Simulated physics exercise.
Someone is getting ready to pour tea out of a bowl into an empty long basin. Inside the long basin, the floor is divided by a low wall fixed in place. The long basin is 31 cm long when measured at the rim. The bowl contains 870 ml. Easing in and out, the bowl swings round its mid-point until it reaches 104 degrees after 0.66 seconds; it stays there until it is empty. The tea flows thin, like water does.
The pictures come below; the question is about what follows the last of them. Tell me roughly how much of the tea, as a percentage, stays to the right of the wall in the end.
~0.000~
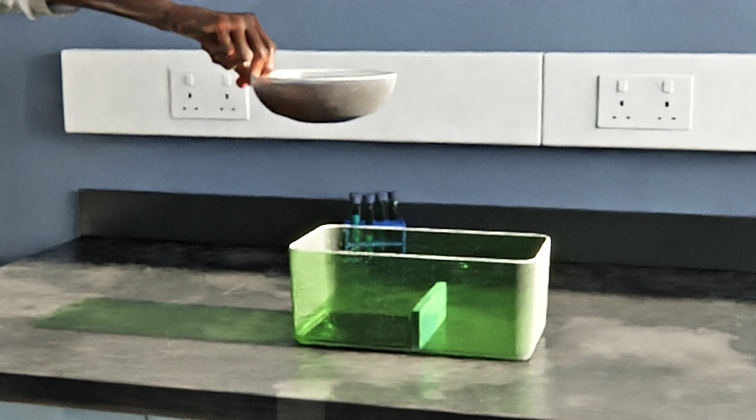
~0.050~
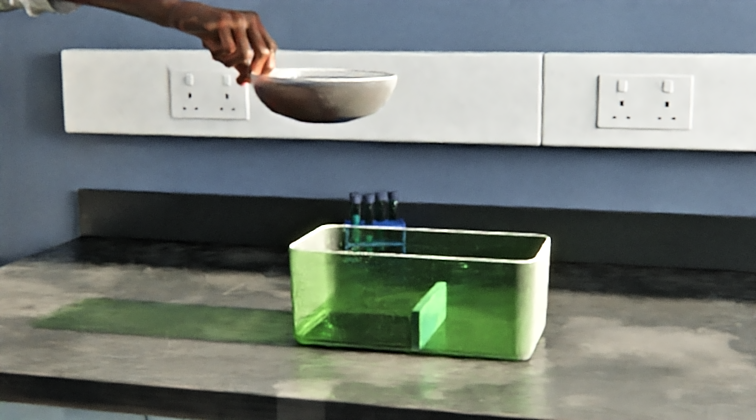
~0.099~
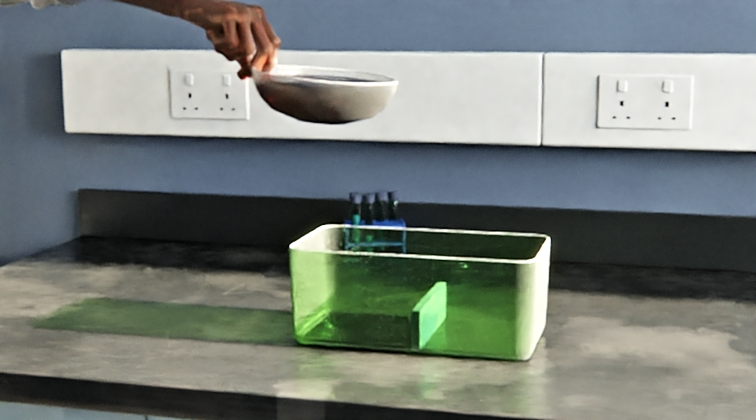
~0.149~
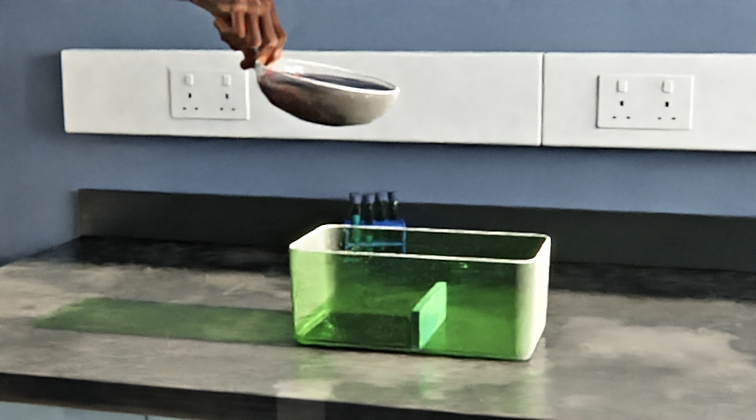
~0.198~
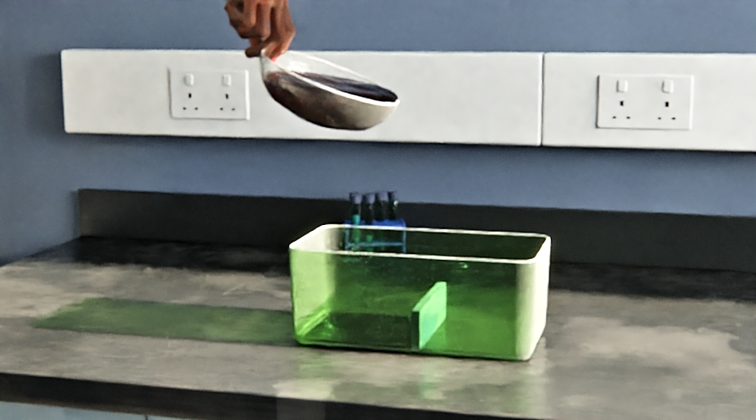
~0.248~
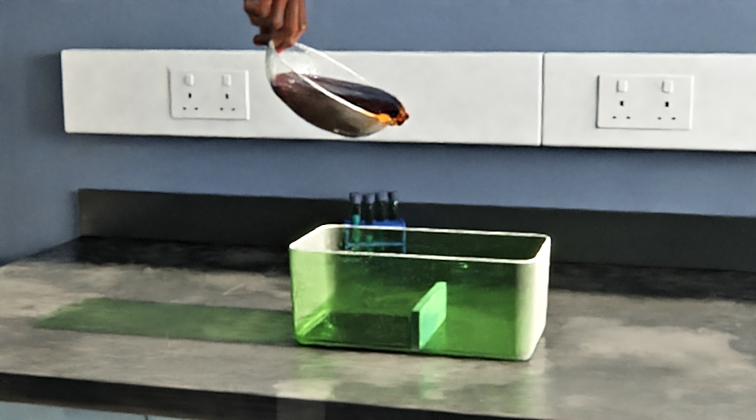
Around 56 per cent stays on the right.
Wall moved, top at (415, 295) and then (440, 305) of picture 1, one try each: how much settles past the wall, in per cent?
Respectively close to 70 and 40 %.
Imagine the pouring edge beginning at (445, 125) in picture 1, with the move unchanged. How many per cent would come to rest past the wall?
75 %.
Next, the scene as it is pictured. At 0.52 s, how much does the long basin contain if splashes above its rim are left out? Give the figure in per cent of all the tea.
Around 54 percent.
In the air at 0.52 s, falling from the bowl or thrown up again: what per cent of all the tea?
Roughly 44 %.
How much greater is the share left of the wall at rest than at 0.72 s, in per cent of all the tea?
Difference: Approx. 8 %.
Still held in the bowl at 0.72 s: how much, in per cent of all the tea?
I reckon near 0 per cent still sits there.
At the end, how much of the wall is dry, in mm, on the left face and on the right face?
Left 36 mm, right 26 mm.
By 0.52 s the tilt is 93° and 2 per cent is still to pour, 6 is left of the wall and 49 right of it.
By 0.72 s the tilt is 104° and 0 per cent is still to pour, 32 is left of the wall and 52 right of it.
By 0.93 s the tilt is 104° and 0 per cent is still to pour, 39 is left of the wall and 57 right of it.
By 1.16 s the tilt is 104° and 0 per cent is still to pour, 39 is left of the wall and 56 right of it.
At rest 39 per cent lies left of the wall, 56 right of it and 4 outside.
